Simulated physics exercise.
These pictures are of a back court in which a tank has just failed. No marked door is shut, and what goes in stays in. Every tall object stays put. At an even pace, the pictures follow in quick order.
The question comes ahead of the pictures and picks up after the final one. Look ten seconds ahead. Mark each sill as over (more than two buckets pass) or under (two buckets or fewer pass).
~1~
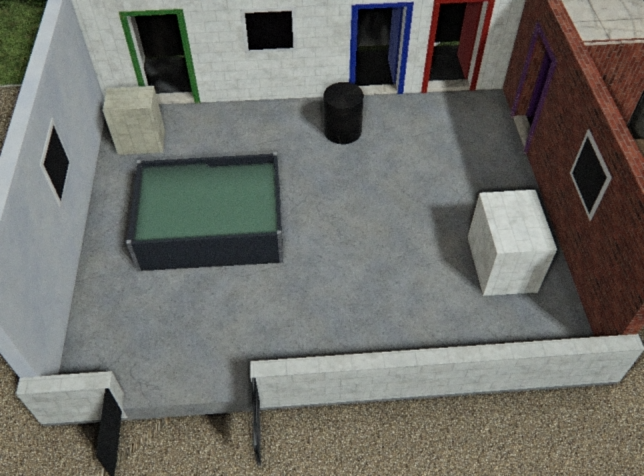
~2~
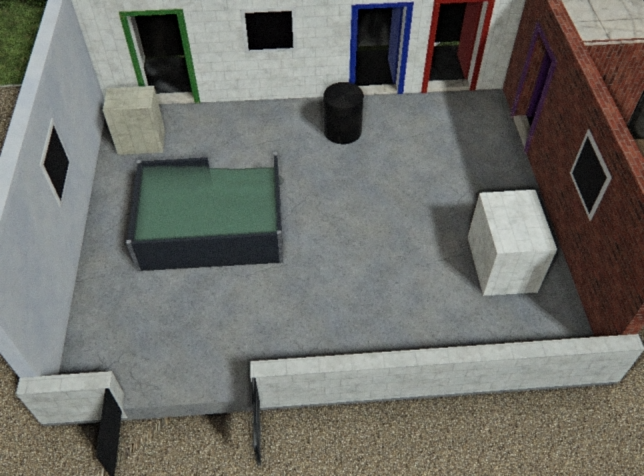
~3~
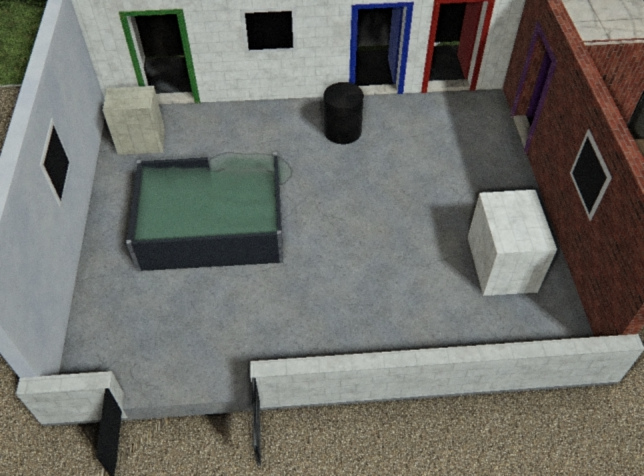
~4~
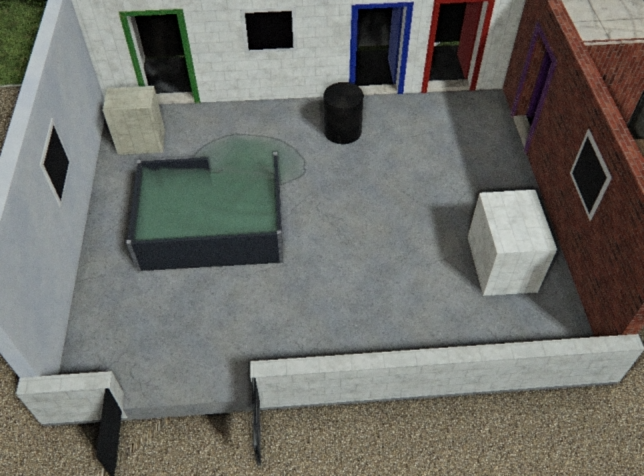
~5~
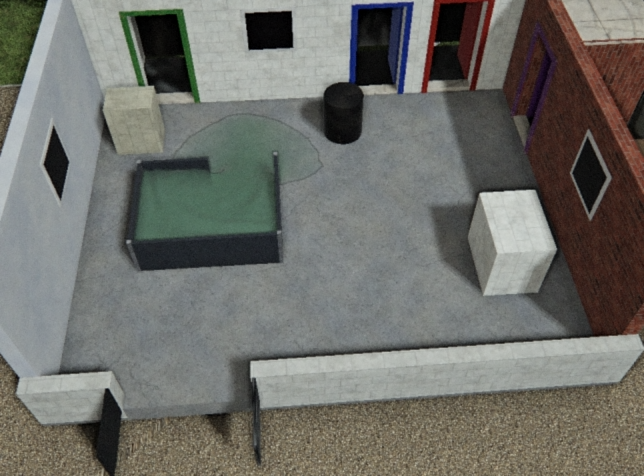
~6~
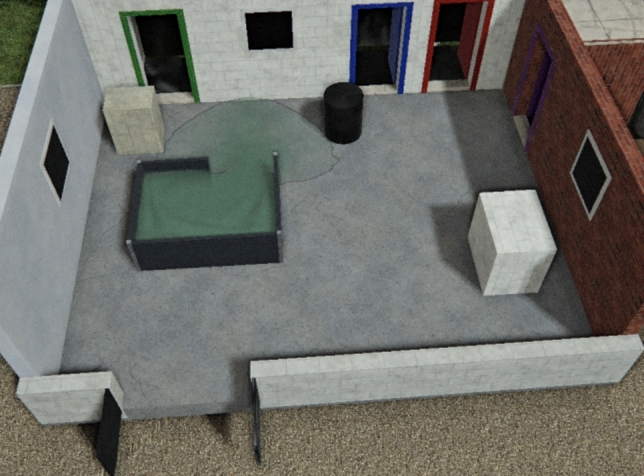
The blue door is over, the purple door is over, the red door is under, the green door is over.
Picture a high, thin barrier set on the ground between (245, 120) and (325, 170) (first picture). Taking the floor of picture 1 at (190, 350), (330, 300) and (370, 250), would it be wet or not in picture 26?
Taking the points in order, they are high and dry, inundated and inundated.
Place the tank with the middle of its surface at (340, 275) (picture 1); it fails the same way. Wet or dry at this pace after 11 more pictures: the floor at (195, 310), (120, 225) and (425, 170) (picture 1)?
Spot one is not touched, spot two is not touched, spot three is touched.
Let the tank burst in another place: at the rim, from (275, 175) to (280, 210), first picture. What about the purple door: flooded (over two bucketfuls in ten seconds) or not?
Well, the purple door crosses the line here.
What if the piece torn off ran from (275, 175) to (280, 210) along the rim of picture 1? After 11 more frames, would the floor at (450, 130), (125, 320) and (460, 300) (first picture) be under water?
In turn: Inundated, then untouched, then inundated.
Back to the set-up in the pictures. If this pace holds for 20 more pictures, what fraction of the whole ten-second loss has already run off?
Around 25 percent.
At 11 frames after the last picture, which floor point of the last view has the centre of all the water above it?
Near (242, 172).
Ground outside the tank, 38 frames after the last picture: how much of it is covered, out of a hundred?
About 65 per cent.
A moment on, water covers 15 % of the floor; the blue door not reached, the purple door not reached, the red door not reached, the green door under two buckets in.
Next, water covers 25 % of the floor; the blue door under two buckets in, the purple door not reached, the red door wet at the sill, nothing in, the green door over two buckets in.
Then, water covers 40 % of the floor; the blue door over two buckets in, the purple door under two buckets in, the red door wet at the sill, nothing in, the green door over two buckets in.
Later, water covers 65 % of the floor; the blue door over two buckets in, the purple door over two buckets in, the red door wet at the sill, nothing in, the green door far over two buckets in.
In the end, water covers 85 % of the floor; the blue door over two buckets in, the purple door far over two buckets in, the red door wet at the sill, nothing in, the green door far over two buckets in.
